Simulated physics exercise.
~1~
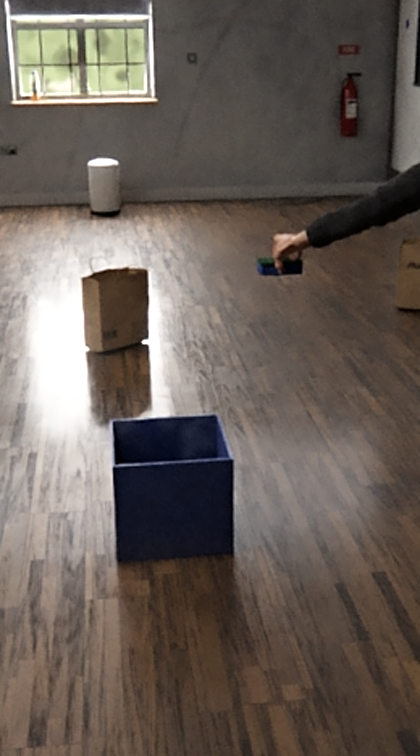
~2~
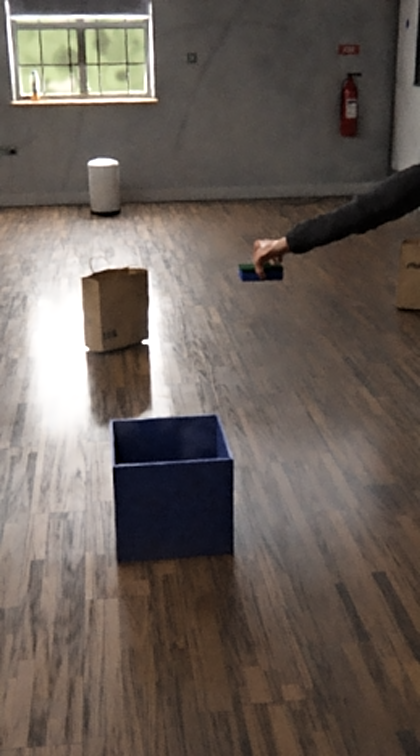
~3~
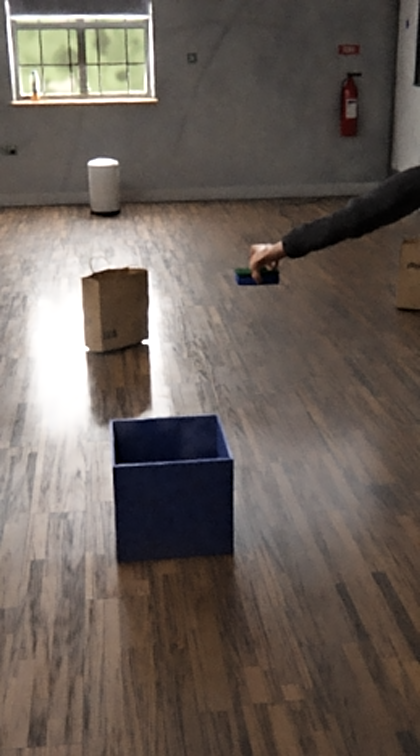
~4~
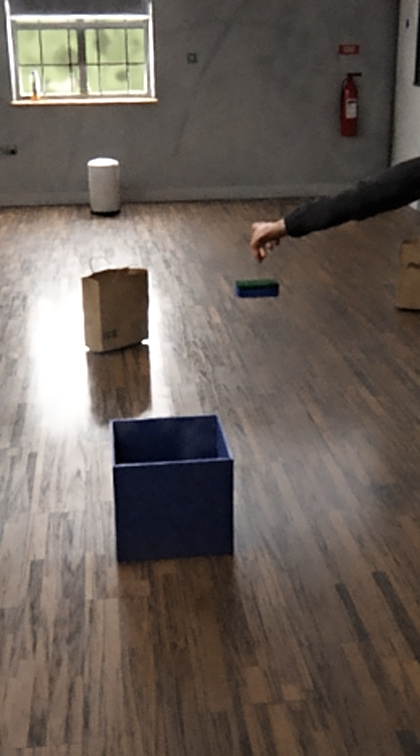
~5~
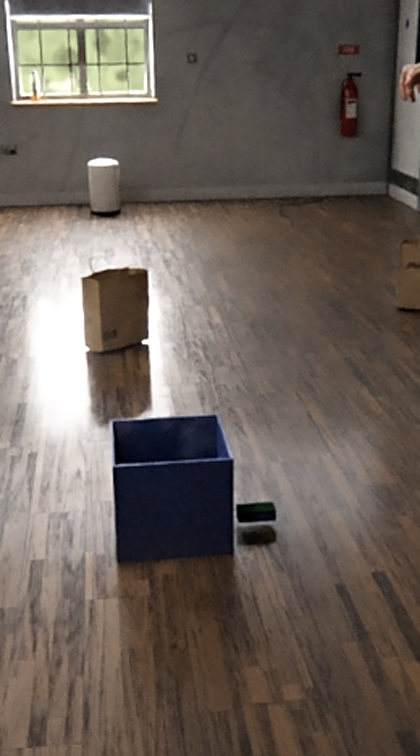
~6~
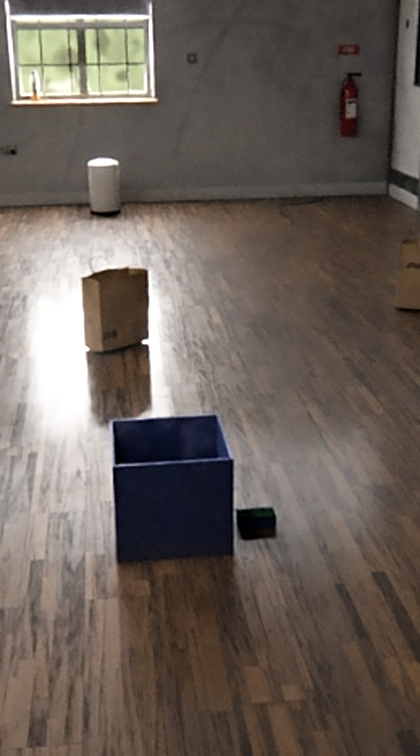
The footage shows a hand holding a blue and green sponge above a wooden floor, moving it left, then releasing it and drawing back to the right. The sponge drops past the open blue crate and ends up on the floor just right of it.
